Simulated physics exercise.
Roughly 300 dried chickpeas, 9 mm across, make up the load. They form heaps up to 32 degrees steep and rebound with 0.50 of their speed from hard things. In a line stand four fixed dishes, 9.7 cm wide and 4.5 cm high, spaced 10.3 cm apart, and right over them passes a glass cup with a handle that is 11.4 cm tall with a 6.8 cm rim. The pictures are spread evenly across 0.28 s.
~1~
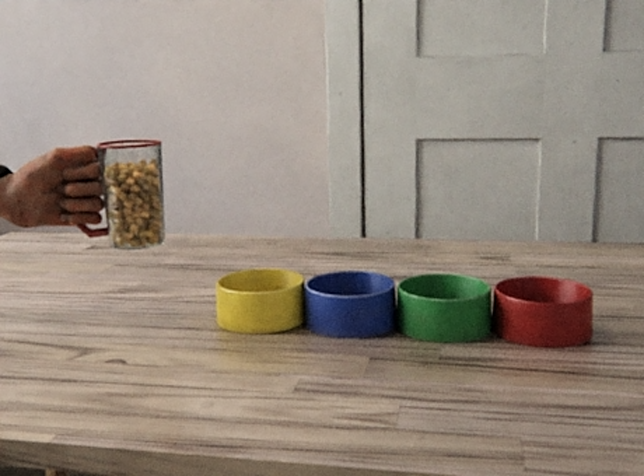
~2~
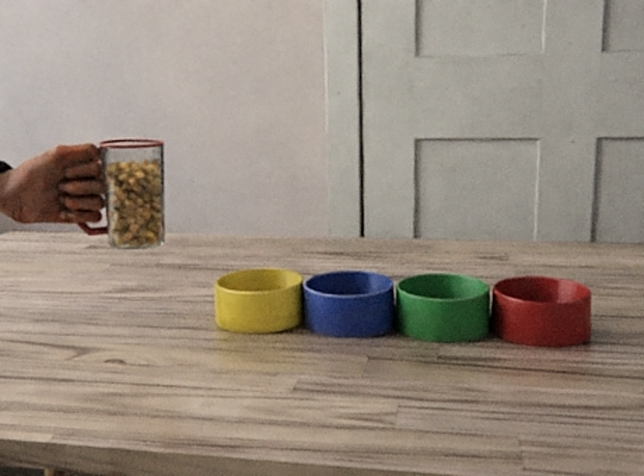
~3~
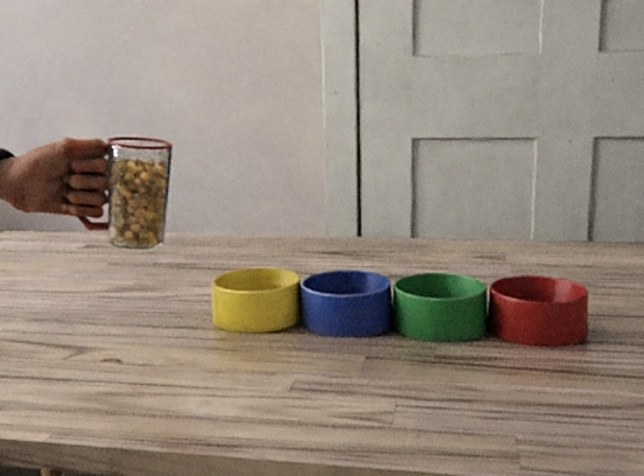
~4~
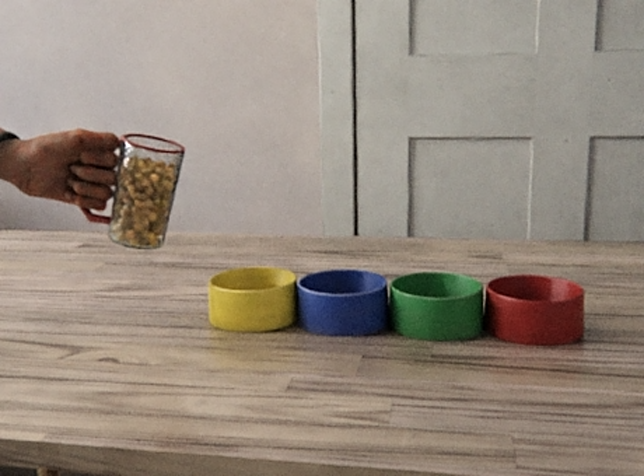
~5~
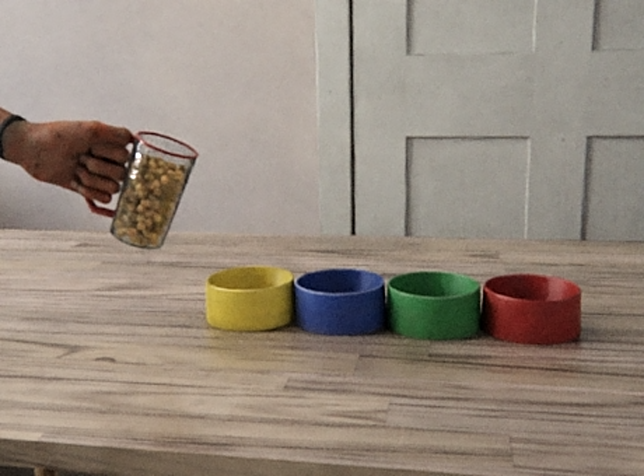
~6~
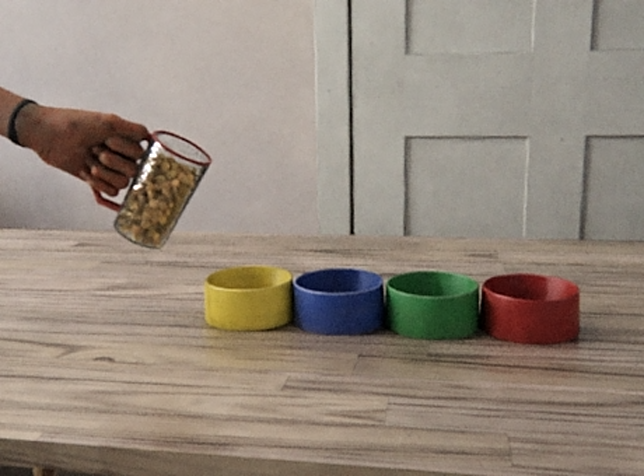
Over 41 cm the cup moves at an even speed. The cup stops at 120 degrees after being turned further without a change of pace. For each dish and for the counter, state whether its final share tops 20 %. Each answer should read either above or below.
Red - below, blue - above, green - above, yellow - below, counter - below.
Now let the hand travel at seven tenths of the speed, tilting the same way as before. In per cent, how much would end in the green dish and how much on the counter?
Green: 0; counter: 10.
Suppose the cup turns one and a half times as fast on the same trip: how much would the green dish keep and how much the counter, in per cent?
In that case I'd put green at 10 and the counter at 10.
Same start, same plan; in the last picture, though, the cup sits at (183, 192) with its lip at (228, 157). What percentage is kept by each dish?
Red 60; blue 0; green 0; yellow 0.
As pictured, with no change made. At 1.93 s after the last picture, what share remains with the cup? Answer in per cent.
Roughly 0 per cent of the load.
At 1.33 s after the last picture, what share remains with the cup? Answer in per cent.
Close to 0 in a hundred.
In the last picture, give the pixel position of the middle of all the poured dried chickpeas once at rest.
Approximately (411, 307) in the last view.
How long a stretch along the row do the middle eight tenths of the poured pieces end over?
About 13 cm.
Then, 0.80 s after the last picture, tilt 120 degrees; cup holds 50 %, blue 40 %.
Then, 1.33 s after the last picture, tilt 120 degrees; cup holds 0 %, blue 40 %, green 55 %.
Then, 1.93 s after the last picture, tilt 120 degrees; cup holds 0 %, blue 40 %, green 55 %.
In the end, red 0 %, blue 40 %, green 55 %, yellow 0 %, counter 5 %.
